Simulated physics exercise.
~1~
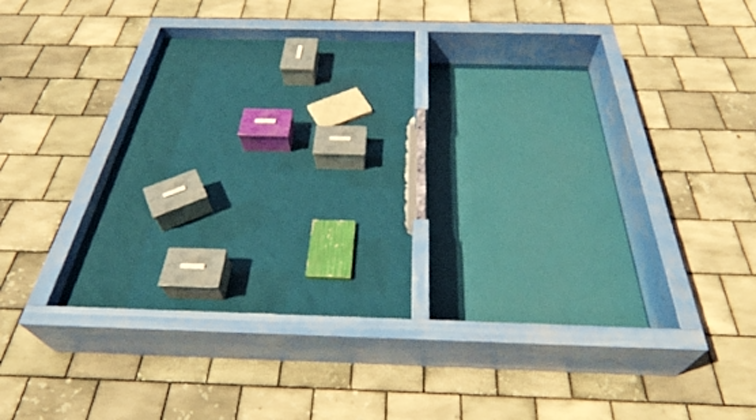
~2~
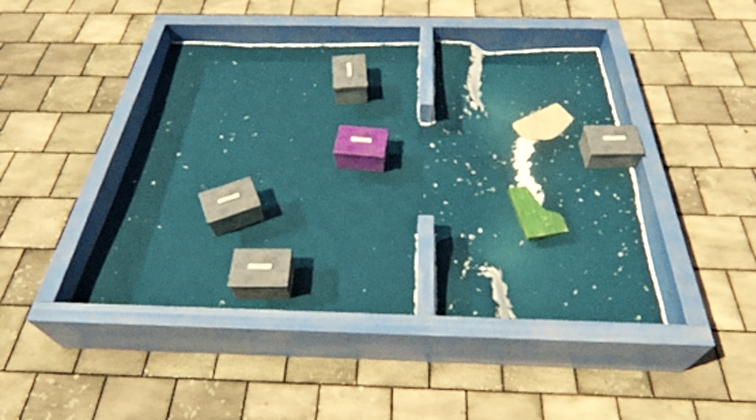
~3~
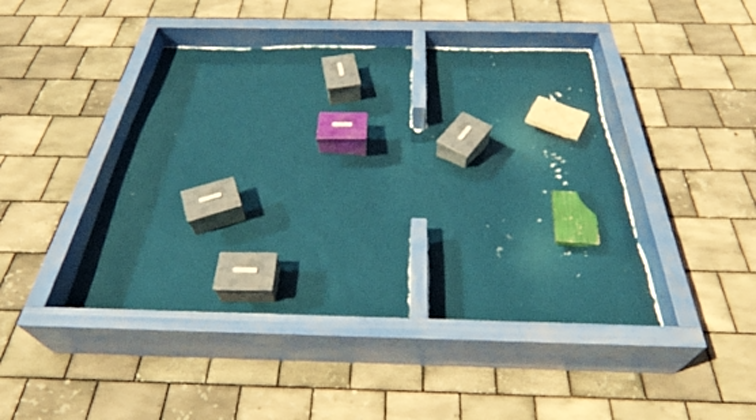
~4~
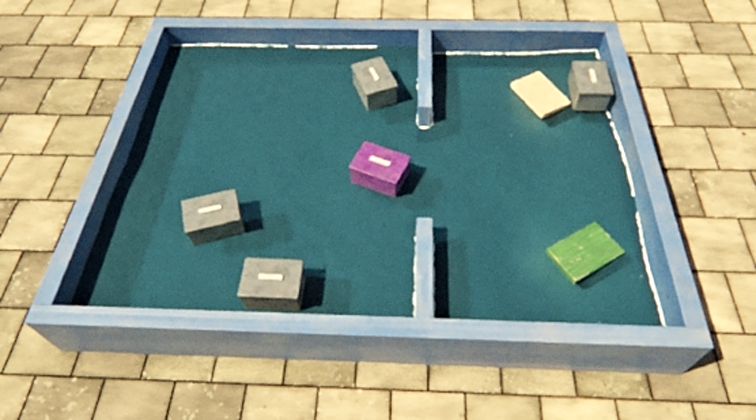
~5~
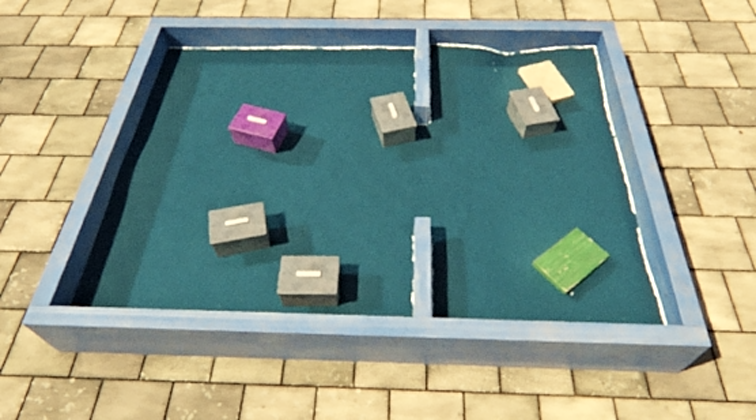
Water surges right through the wall's gap, carrying the green float across while the purple tote stays left.
